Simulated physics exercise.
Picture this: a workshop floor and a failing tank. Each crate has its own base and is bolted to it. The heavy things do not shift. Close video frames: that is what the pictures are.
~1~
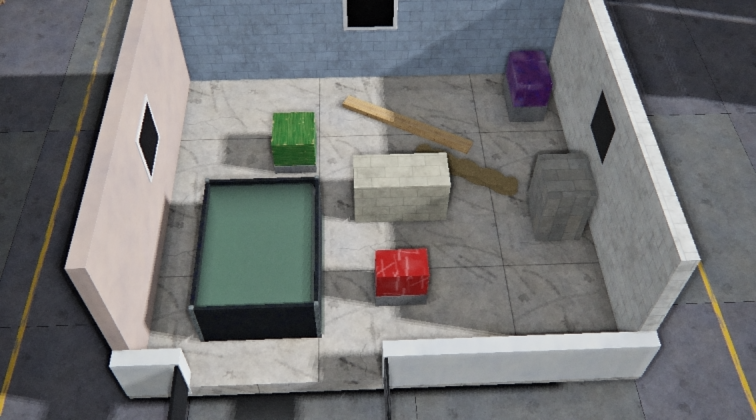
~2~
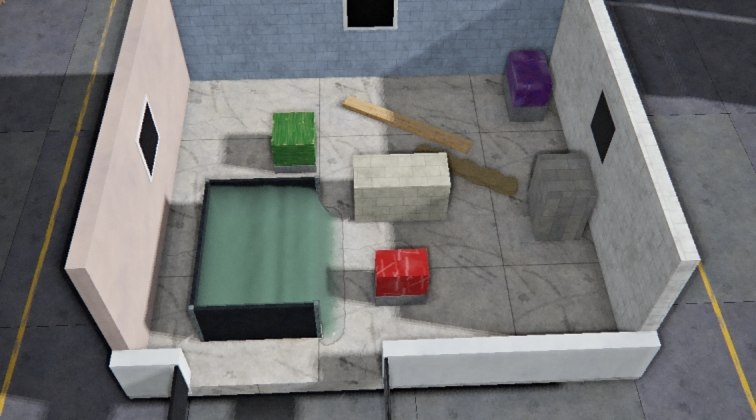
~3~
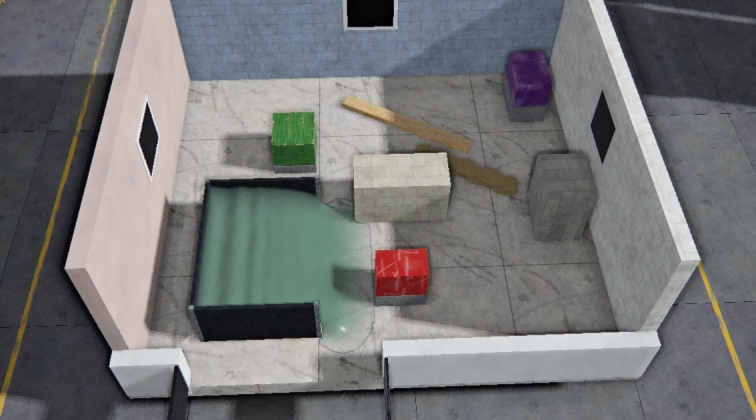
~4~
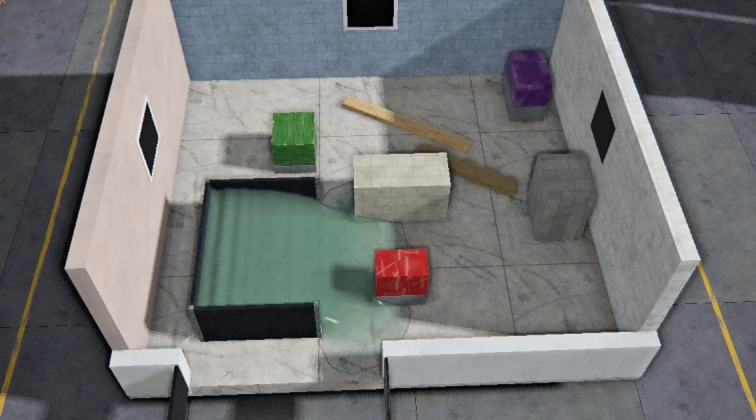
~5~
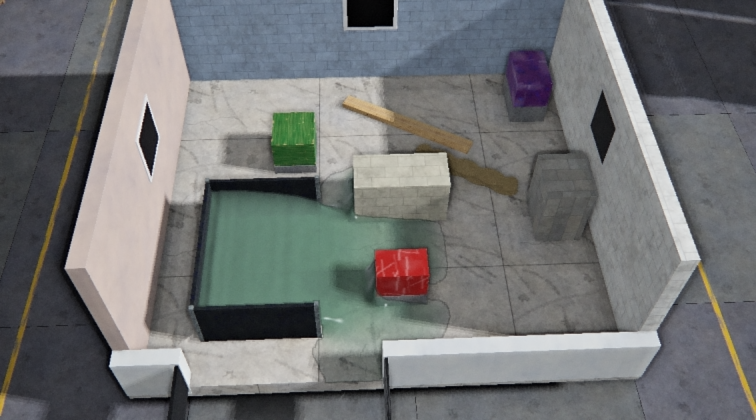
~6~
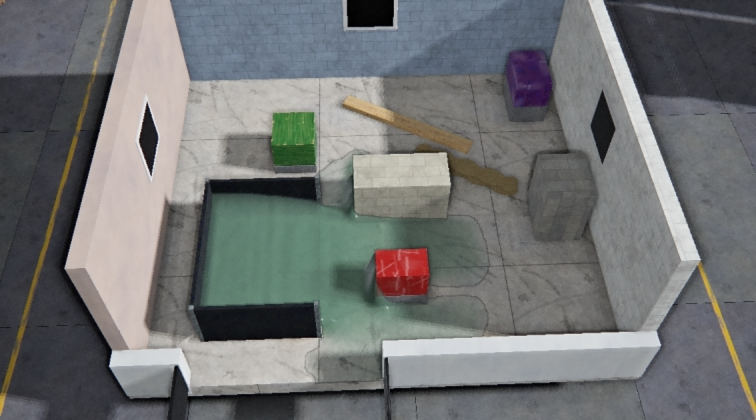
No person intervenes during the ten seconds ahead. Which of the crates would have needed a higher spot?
Green crate: No, it stays dry. Purple crate: No, it stays dry. Red crate: Yes, it gets wet.
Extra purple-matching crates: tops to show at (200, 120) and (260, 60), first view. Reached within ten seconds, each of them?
Taken as listed, the first never gets reached and the second never gets reached.
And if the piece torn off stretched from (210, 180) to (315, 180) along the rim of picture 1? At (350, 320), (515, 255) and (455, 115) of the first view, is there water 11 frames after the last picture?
Order as asked: Untouched, untouched, swamped.
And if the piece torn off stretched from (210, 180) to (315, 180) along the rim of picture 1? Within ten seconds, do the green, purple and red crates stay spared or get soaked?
Green: Flooded; purple: Not flooded; red: Not flooded.
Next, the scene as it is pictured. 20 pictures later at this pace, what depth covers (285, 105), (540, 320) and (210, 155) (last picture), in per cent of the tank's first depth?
2, 30 and 0 in a hundred, in turn.
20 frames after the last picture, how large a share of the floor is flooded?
Estimate: Some 65 in a hundred.
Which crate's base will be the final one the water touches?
I say the purple crate.
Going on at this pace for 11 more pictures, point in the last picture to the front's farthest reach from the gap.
The front should reach about (553, 116).
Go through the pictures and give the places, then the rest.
Still water in the water tank at (259, 242), in the first frame.
The front is at (325, 341), out from the gap at (317, 259), in the second frame.
The front is at a hidden place, out from the gap at (317, 261), in the third frame.
Water pours out at (317, 263) and has run to a hidden place, in the fourth frame.
Water pours out at (317, 263) and has run to a hidden place, in the fifth frame.
Water pours out at (317, 264) and has run to (473, 222), in the sixth frame.
A moment on, water covers 40 % of the floor; the green crate water round its plinth, the purple crate not reached, the red crate water round its plinth.
Next, water covers 50 % of the floor; the green crate water round its plinth, the purple crate water round its plinth, the red crate water round its plinth.
Then, water covers 65 % of the floor; the green crate water round its plinth, the purple crate water round its plinth, the red crate water round its plinth.
Later, water covers 80 % of the floor; the green crate water round its plinth, the purple crate water round its plinth, the red crate water round its plinth.
In the end, water covers 95 % of the floor; the green crate stayed above the water, the purple crate stayed above the water, the red crate was topped.
